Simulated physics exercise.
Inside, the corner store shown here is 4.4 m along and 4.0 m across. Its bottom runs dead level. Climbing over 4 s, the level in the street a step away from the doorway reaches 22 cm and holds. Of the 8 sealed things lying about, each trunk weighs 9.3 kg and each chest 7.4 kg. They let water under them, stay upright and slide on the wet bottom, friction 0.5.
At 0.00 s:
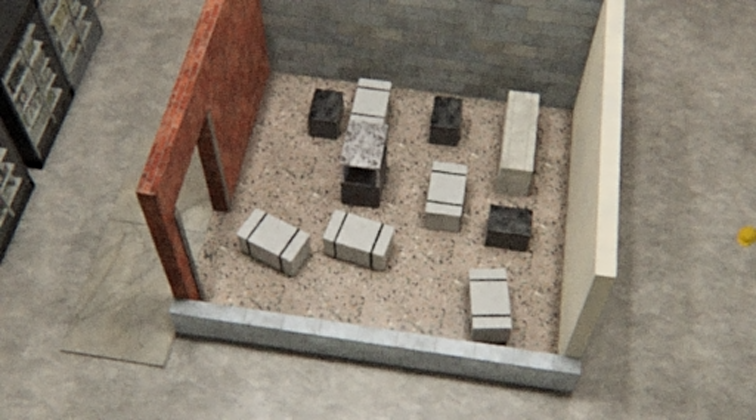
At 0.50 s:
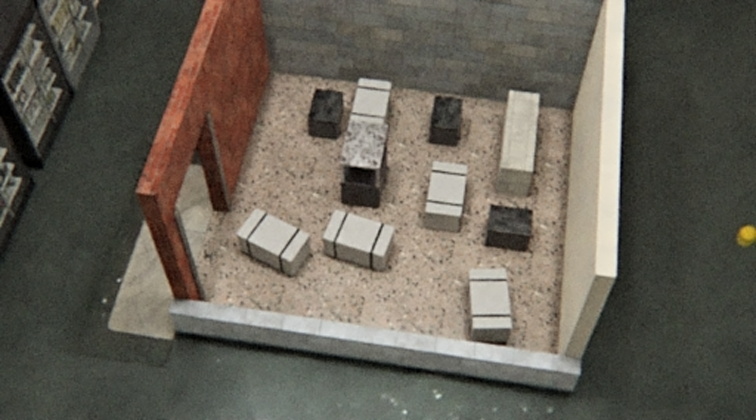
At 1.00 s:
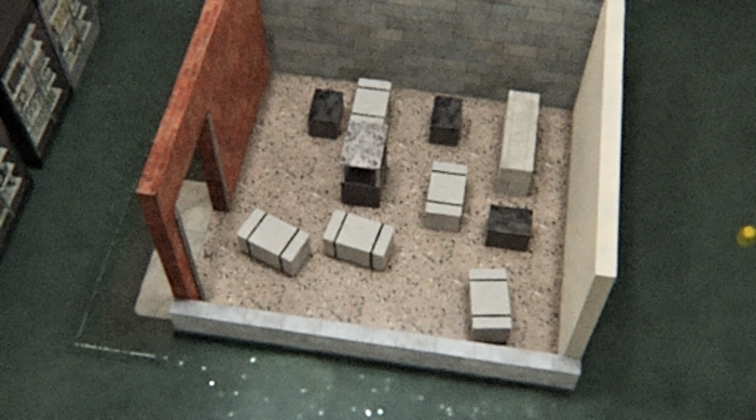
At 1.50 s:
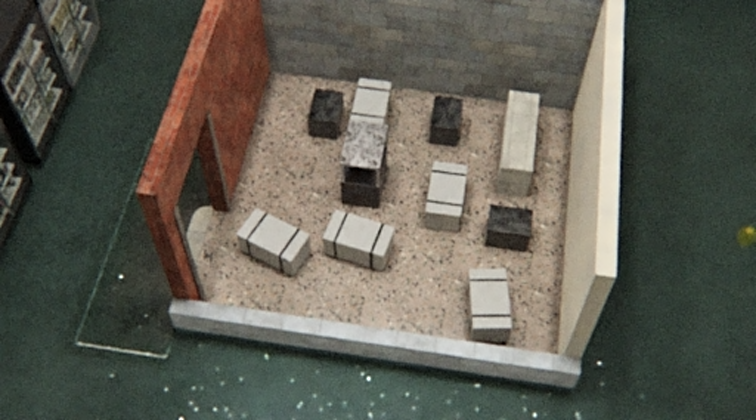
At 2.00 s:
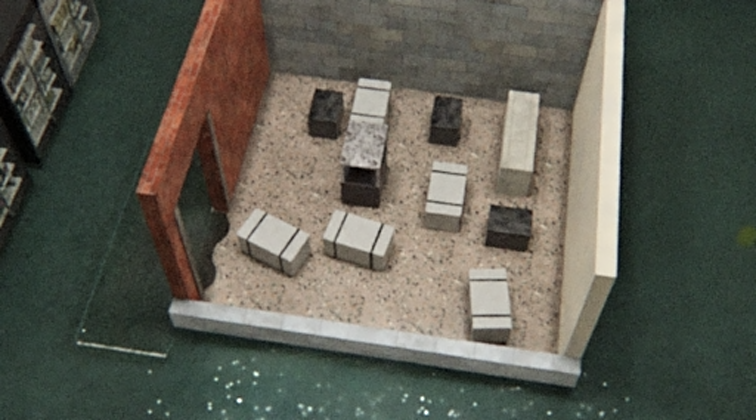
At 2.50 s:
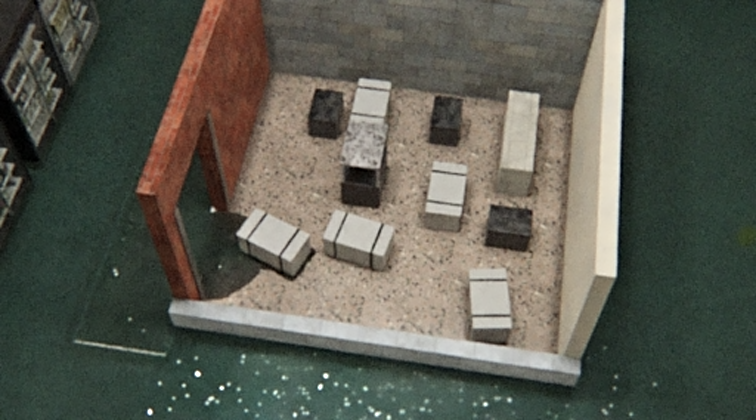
A walled store with a red brick wall on the left, grey block at the back and a pale wall on the right is seen from a fixed high view. Pale banded blocks, small dark boxes and a long pale block stand still on its speckled floor. Dark green water spreads over the grey ground outside, covers the doorway slab, then creeps through the left opening onto the floor.
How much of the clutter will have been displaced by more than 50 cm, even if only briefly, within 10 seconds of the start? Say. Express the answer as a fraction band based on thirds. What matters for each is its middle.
The band is one third to two thirds.
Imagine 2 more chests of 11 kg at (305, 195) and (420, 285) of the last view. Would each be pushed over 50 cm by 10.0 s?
First one goes beyond it, second one goes beyond it.
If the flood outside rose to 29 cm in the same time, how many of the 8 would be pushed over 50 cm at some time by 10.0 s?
7.
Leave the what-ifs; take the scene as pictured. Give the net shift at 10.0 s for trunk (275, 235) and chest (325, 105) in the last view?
150 cm and 20 cm respectively.
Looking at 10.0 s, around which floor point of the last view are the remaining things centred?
(434, 150).
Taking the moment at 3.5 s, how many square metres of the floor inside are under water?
Some 3.0 m2.
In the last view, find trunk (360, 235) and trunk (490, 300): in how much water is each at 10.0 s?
I'd put it at 9 cm and 15 cm respectively.
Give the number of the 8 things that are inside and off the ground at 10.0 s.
At that instant the tally stands at 8.
After 3.5 s 0 of 8 are over 50 cm from their spots; 0 afloat.
After 4.5 s 1 of 8 are over 50 cm from their spots; 1 afloat.
After 7.0 s 3 of 8 are over 50 cm from their spots; 4 afloat.
After 10.0 s 5 of 8 are over 50 cm from their spots, and 5 have been at some point; 8 afloat.
